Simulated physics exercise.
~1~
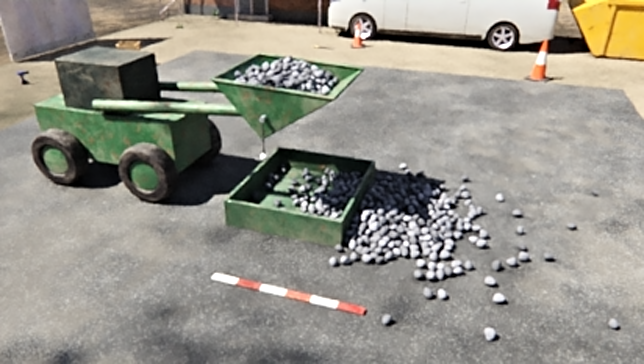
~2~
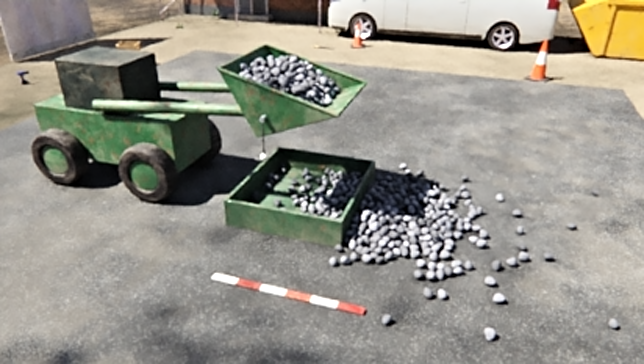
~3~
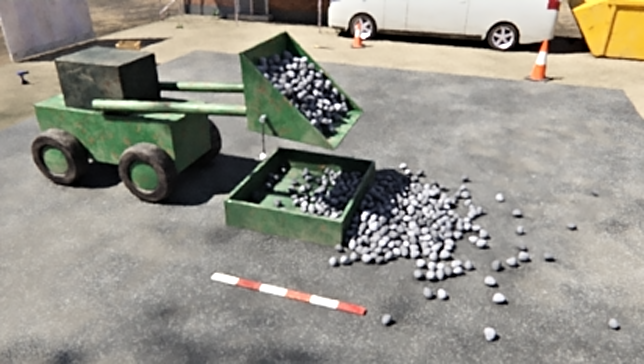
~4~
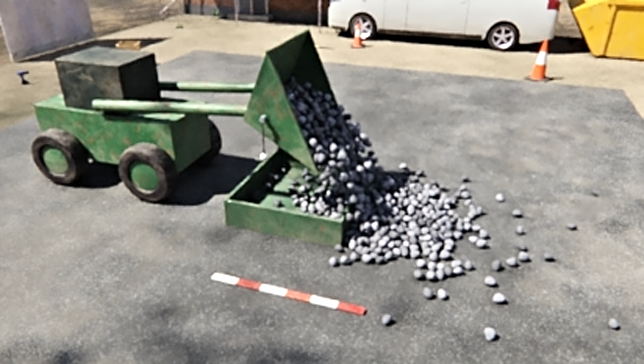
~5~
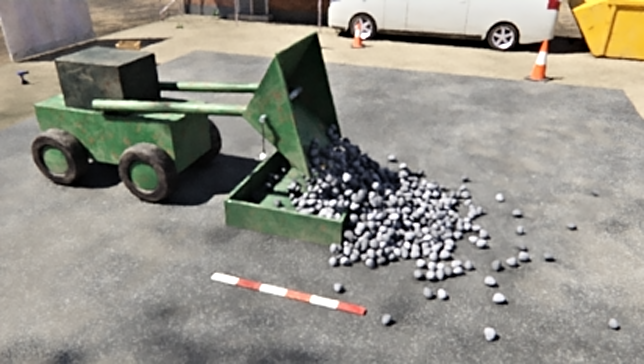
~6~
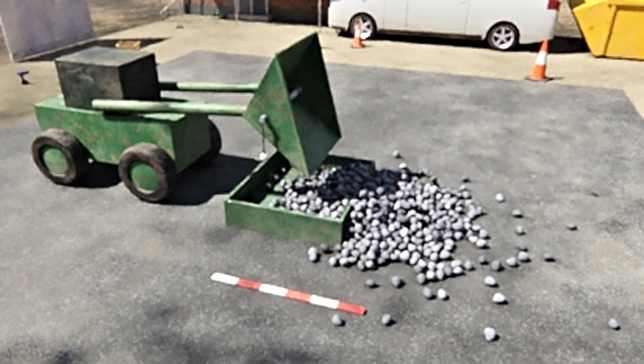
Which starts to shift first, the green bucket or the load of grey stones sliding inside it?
The green bucket starts to tip first. The stones begin sliding towards its lower edge only once it is tilted more steeply.
